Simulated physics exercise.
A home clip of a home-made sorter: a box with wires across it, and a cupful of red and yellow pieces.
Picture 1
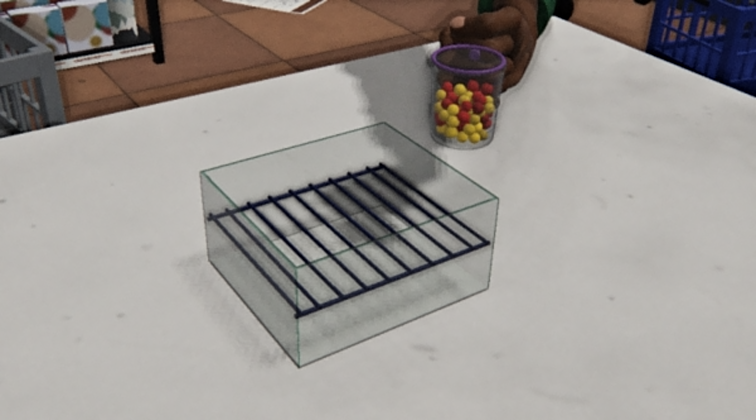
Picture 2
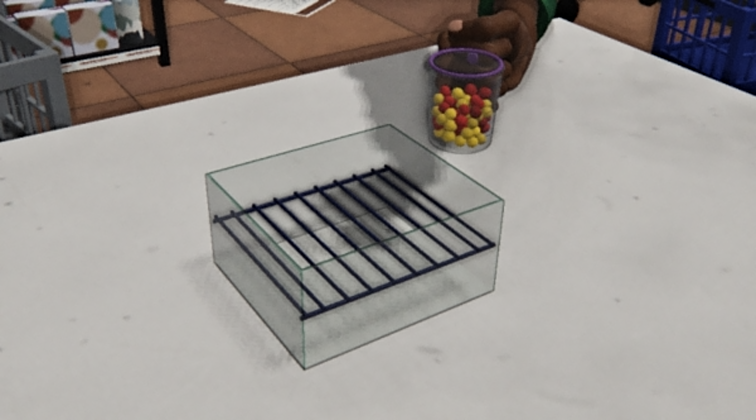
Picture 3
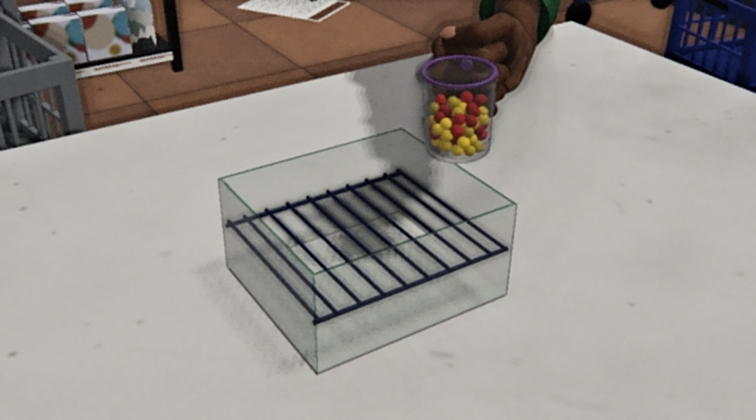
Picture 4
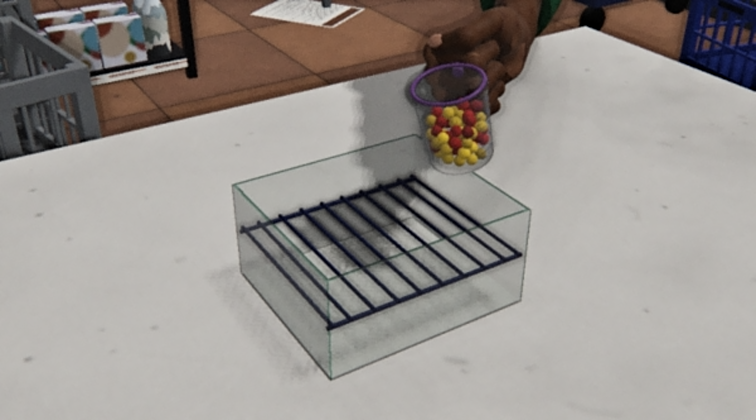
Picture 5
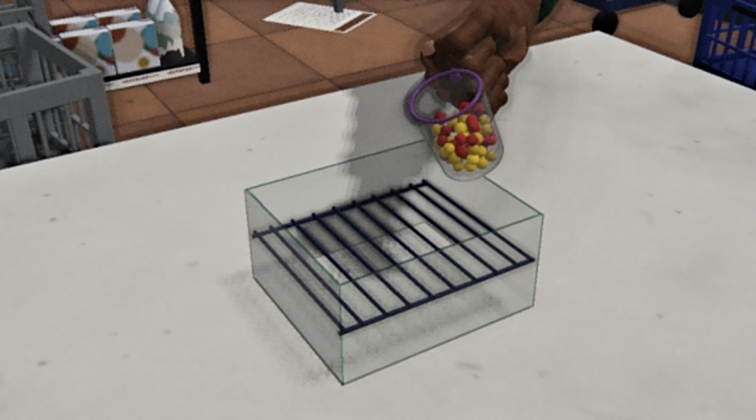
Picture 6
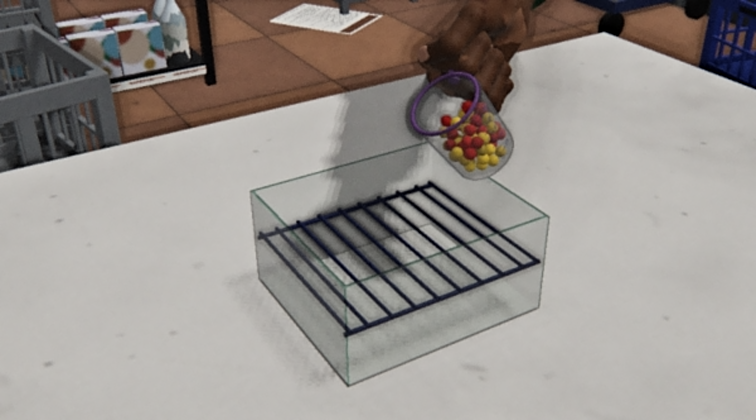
We see a hand holding a clear, purple-rimmed cup of small red and yellow pieces behind a transparent box with dark wires across it. As the view shifts slightly, the hand gradually tilts the cup leftward, the pieces still inside.
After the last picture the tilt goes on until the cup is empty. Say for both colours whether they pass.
Here the red bits end up below, and the yellow bits end up below.
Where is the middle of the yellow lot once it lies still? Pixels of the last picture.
At about (373, 274).
Then, 0.59 s later than the last frame, red ones, every one in the cup; yellow ones, every one in the cup.
Then, 1.11 s later than the last frame, red ones, almost all in the cup, just a few on or over the wires, just a few under the rack; yellow ones, almost all in the cup, about a tenth on or over the wires.
Then, 1.55 s later than the last frame, red ones, every one under the rack; yellow ones, about a tenth on or over the wires, almost all under the rack.
When it is over, red ones, every one under the rack; yellow ones, every one under the rack.
